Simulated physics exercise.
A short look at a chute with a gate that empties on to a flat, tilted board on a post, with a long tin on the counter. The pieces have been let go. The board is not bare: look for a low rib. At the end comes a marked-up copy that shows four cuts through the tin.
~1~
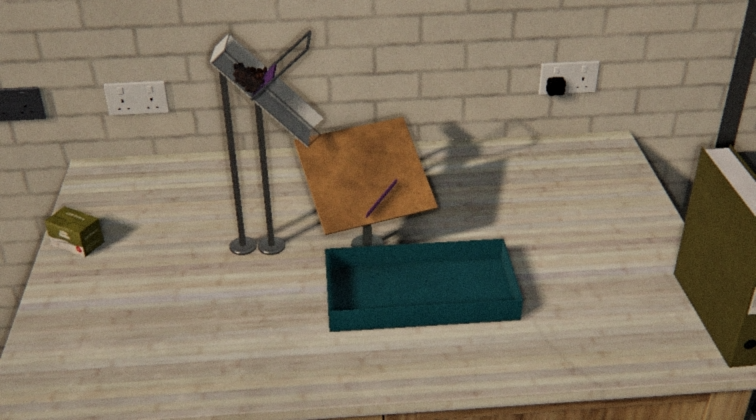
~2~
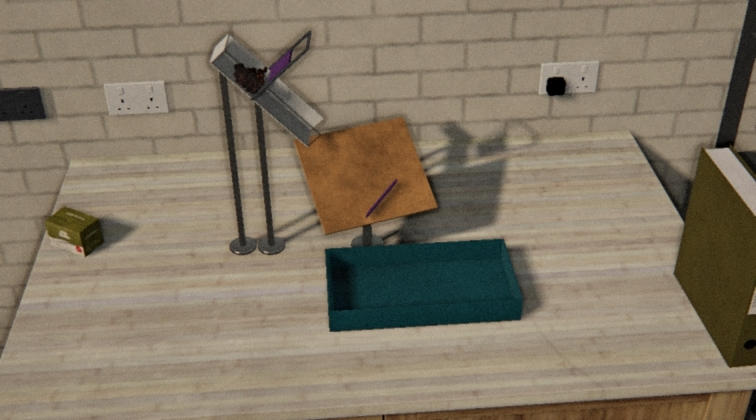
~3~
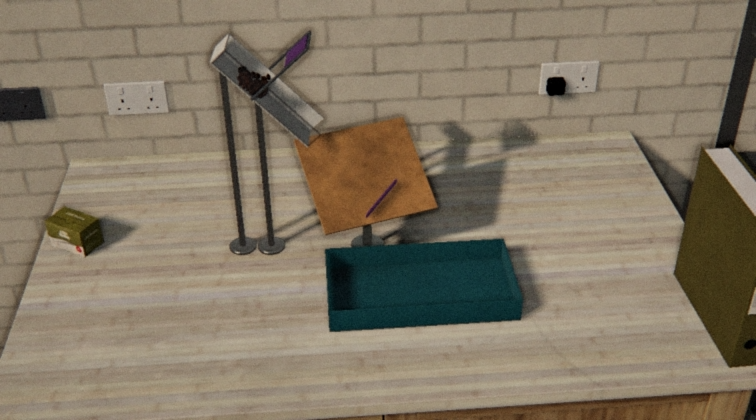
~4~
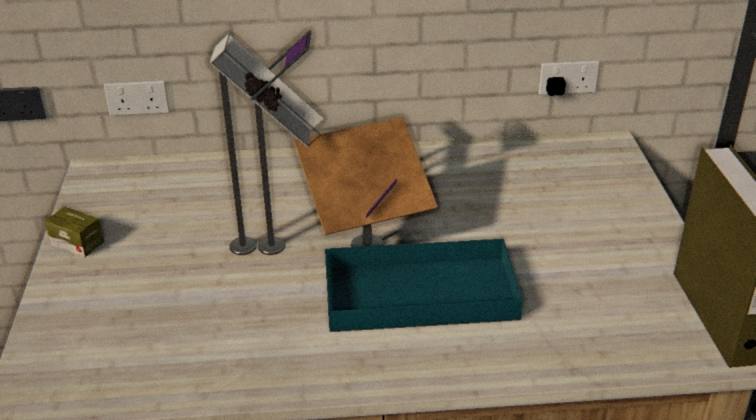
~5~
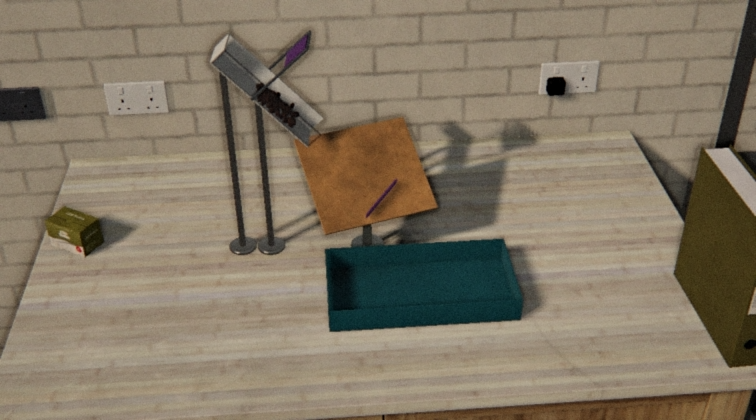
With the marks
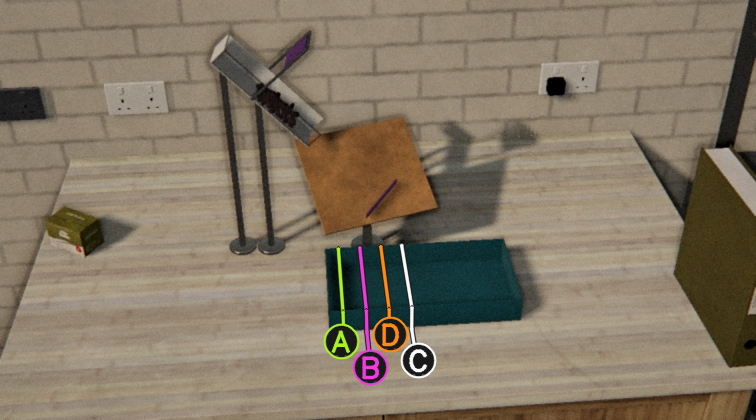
The footage shows a purple gate sliding up its frame on a sloping grey chute, then a cluster of small dark brown pieces sliding down the chute to the right, above a tilted brown board and an empty teal tin.
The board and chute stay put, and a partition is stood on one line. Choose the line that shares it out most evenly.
The best line is B.
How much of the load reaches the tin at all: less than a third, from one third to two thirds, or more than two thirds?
From one third to two thirds.
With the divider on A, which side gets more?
More lands on the right.
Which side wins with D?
The left side.
On the marked copy, line A crosses the front rim at (342, 311); line B crosses the front rim at (366, 309); line C crosses the front rim at (411, 307); line D crosses the front rim at (389, 308).
For line A, of what is caught, not one piece on the left of the divider, every piece on the right.
For line B, of what is caught, roughly half on the left of the divider, roughly half on the right.
For line C, of what is caught, almost all on the left of the divider, about a tenth on the right.
For line D, of what is caught, almost all on the left of the divider, about a tenth on the right.
